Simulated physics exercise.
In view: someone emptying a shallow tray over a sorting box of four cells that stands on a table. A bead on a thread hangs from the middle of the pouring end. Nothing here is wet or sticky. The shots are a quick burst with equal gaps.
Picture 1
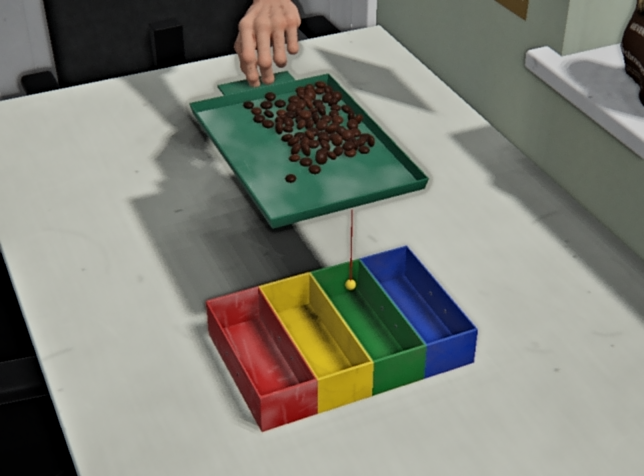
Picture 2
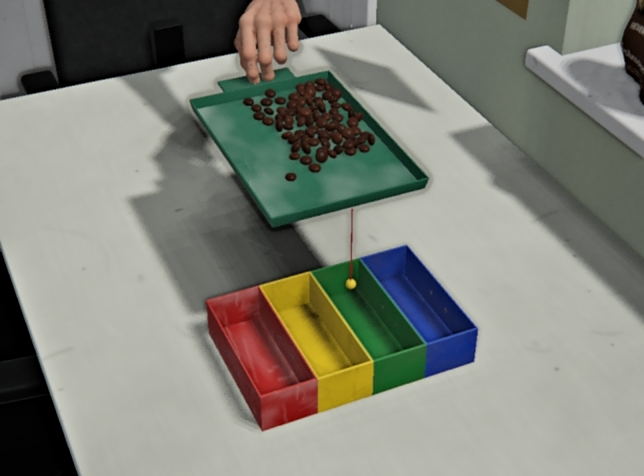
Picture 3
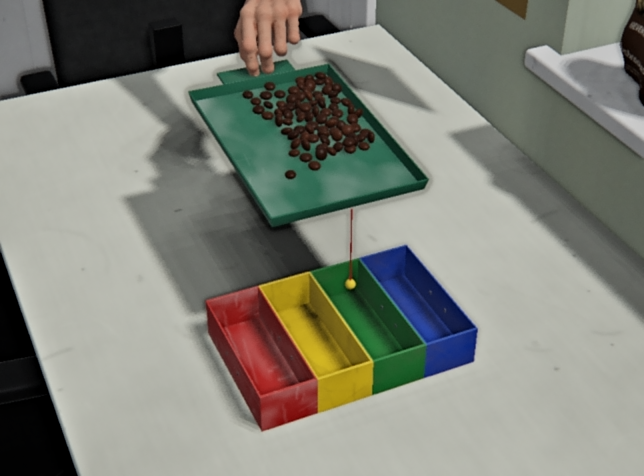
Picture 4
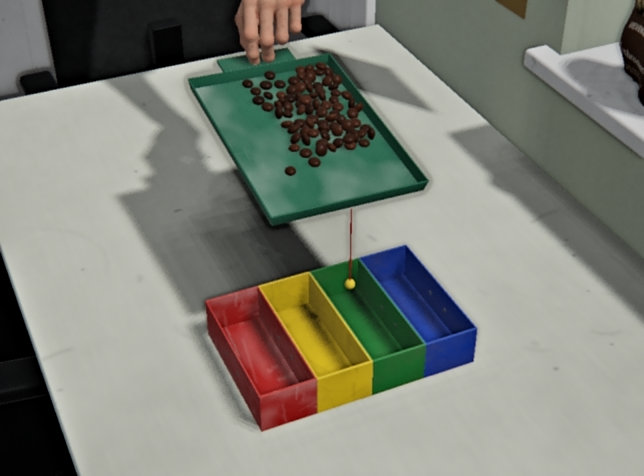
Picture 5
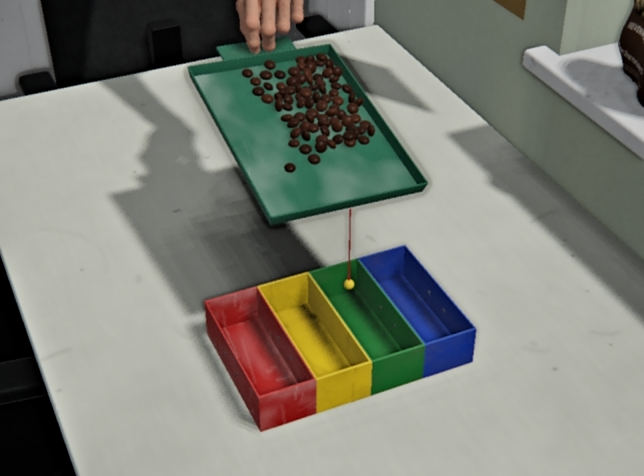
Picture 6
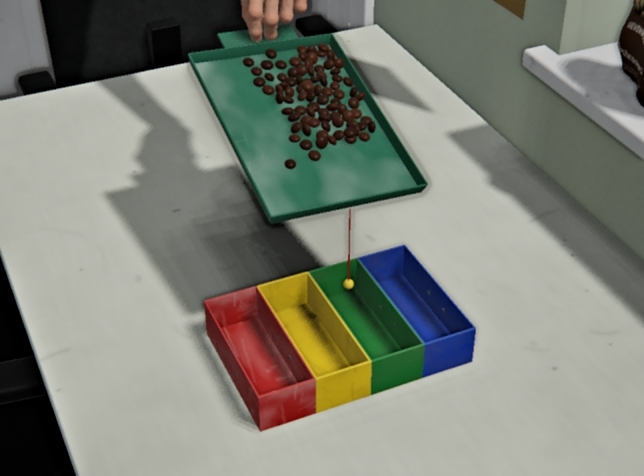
The clip shows a hand holding a green tray of small brown pieces above a box with red, yellow, green and blue cells; the tray's far end rises slightly, its near edge dips a little to the right, and the pieces stay bunched.
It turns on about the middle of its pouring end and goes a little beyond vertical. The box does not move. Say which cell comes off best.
The blue cell gets the most.
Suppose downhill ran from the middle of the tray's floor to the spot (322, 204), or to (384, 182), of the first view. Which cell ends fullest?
At the first place the yellow cell, at the second the cell in blue.
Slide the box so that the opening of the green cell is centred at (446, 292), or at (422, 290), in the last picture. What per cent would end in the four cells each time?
Roughly 100 per cent, and 100 per cent.
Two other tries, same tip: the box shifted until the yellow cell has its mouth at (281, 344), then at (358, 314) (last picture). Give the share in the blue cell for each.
In turn 40 and 20 in a hundred.
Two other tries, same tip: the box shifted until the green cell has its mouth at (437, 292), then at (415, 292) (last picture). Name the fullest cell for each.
At the first place the green cell, at the second the green one.
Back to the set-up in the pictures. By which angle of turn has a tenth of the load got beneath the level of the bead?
Roughly 65°.
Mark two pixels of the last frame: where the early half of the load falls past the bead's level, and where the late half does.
The first part at (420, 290); the rest at (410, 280).
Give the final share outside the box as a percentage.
Close to 10 per cent.
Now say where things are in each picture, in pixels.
Corners of the pouring end (273, 217) and (425, 178), level; middle of the load (309, 124), flat chocolate drops; bead on its thread (351, 285); red cell (289, 402); yellow cell (345, 384); green cell (399, 367); blue cell (451, 350), in the first picture.
Corners of the pouring end (273, 216) and (425, 177), level; middle of the load (316, 116), in the second picture.
Corners of the pouring end (273, 216) and (425, 178), tipped barely, lowest at the right corner; middle of the load (316, 111), in the third picture.
Corners of the pouring end (273, 215) and (425, 180), tipped a little, lowest at the right corner; middle of the load (316, 104), in the fourth picture.
Corners of the pouring end (273, 215) and (424, 182), tipped a little, lowest at the right corner; middle of the load (316, 97), in the fifth picture.
Corners of the pouring end (273, 214) and (424, 183), tipped clearly, lowest at the right corner; middle of the load (318, 90); red cell (287, 402); yellow cell (343, 384); green cell (397, 366); blue cell (449, 349), in the sixth picture.
Just after the last frame, tray tipped steeply; the larger part on the tray; about a tenth in the blue cell; about a tenth falling or outside the box.
A moment on, tray tipped past a quarter turn; about a tenth on the tray; roughly two thirds in the blue cell; roughly a quarter in the green cell; roughly a quarter falling or outside the box.
Further on, tray tipped past a quarter turn; roughly two thirds in the blue cell; roughly a quarter in the green cell; just a few in the yellow cell; about a tenth falling or outside the box.
When it is over, tray tipped past a quarter turn; roughly two thirds in the blue cell; roughly a quarter in the green cell; just a few in the yellow cell; not one in the red cell; about a tenth outside the box.
